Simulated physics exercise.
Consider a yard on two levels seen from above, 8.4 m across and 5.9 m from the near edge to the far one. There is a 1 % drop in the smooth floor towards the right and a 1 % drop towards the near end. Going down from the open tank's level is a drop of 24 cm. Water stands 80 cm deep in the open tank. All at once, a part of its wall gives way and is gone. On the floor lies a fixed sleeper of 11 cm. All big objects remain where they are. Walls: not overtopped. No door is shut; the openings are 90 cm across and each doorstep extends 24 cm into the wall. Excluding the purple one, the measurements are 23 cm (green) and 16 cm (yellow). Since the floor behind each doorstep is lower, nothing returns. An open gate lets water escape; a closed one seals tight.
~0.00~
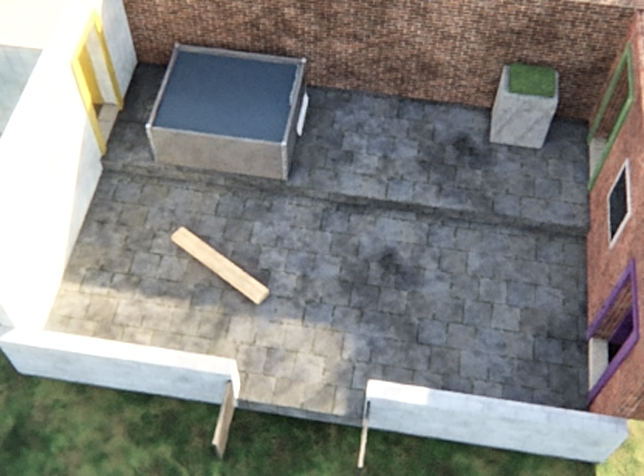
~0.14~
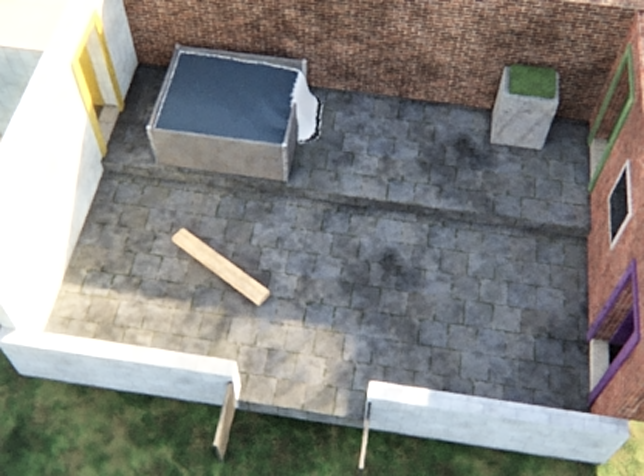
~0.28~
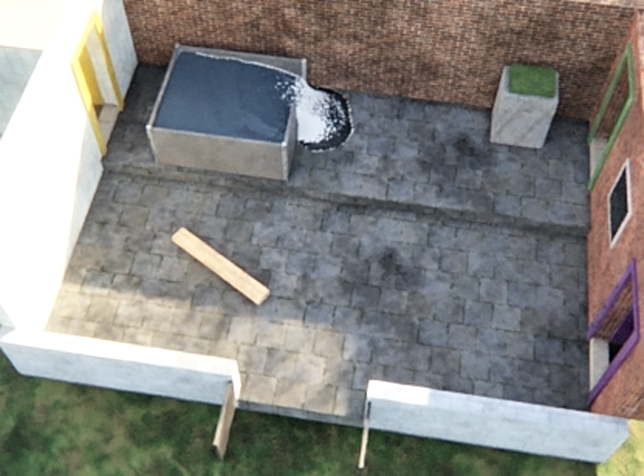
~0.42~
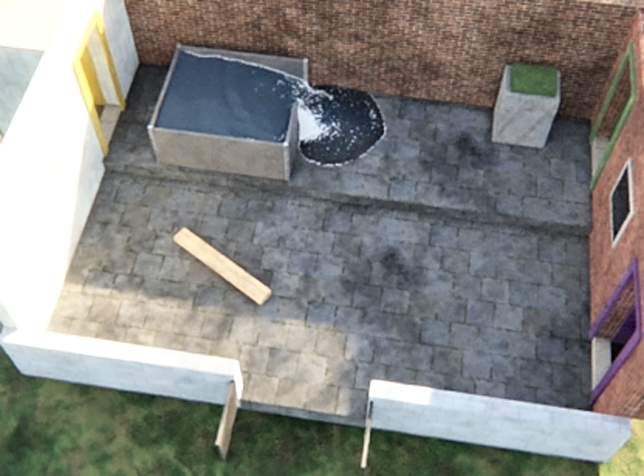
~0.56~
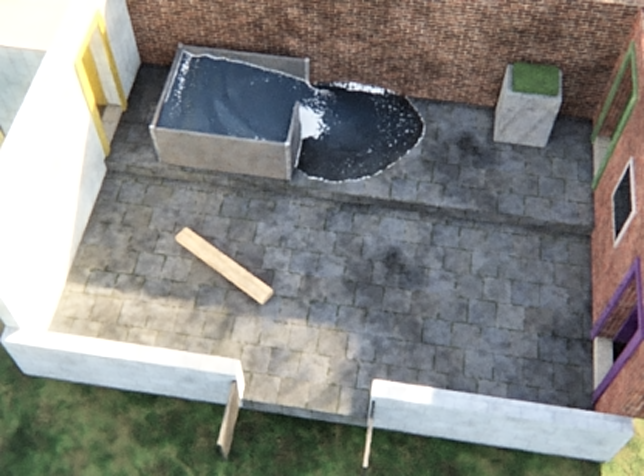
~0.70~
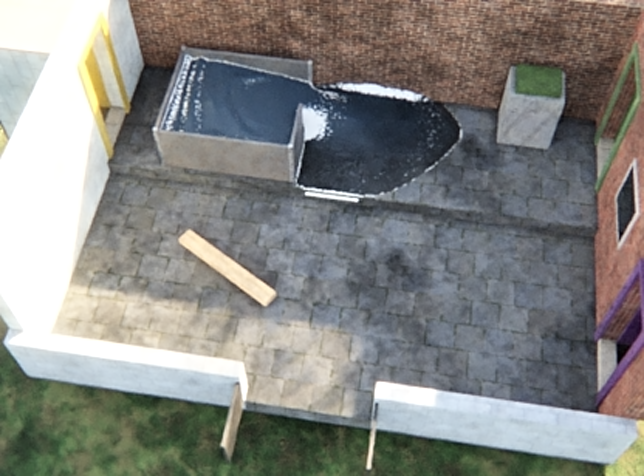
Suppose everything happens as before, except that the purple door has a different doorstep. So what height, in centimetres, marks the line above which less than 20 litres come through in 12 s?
The line is at about 22 cm of height.
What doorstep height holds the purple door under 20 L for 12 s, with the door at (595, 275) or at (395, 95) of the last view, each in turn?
Around 22 and 19 cm respectively.
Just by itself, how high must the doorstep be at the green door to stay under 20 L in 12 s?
Green door, minimum about 10.5 cm.
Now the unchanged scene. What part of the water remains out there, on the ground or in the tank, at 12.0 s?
About 92 %.
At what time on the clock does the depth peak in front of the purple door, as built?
Roughly at 6.5 s.
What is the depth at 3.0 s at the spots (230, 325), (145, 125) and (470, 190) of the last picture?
In that order: 0, 0 and 10 cm.
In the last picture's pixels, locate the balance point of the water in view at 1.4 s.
(285, 132), roughly.
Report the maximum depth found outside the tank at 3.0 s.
It gets to close to 37 centimetres there.
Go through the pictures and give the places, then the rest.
In the first picture, the open tank at (229, 96) is whole and still, 80 cm deep; the purple door at (609, 340) is dry.
In the second picture, the front is at (315, 135), 0.4 m from the gap at (298, 104); 0.2 m2 of floor is wet, 80 cm left at the back.
In the third picture, water pours out at (298, 106) and has run 0.9 m, to (346, 133); about 12 cm deep outside, 80 cm at the back.
In the fourth picture, the front is at (378, 136), 1.4 m from the gap at (300, 107); 2.0 m2 of floor is wet, 80 cm left at the back.
In the fifth picture, water pours out at (301, 106) and has run 2.1 m, to (417, 136); about 7 cm deep outside, 74 cm at the back.
In the sixth picture, water pours out at (304, 108) and has run 2.7 m, to (454, 137); about 6 cm deep outside, 67 cm at the back; 4.4 m in a straight line remain to the purple door at (618, 340).
After 1.4 s water covers 20 % of the floor, deepest (42 cm) near (489, 128); it has not reached the purple door.
After 3.0 s water covers 40 % of the floor, deepest (37 cm) near (489, 128); 11 cm at the purple door, 0 litres in over its 16 cm doorstep.
After 12.0 s water covers 90 % of the floor, deepest (15 cm) near (493, 423); 14 cm at the purple door, 80 litres in over its 16 cm doorstep.
At the purple door as built, the water arrived by 2.8 s and peaked near 24 cm at 6.6 s.
With a doorstep of 19 cm, 43 litres would have come in within the 12 s; with 25.5 cm, 6 litres. So under 20 litres takes about 22 cm.
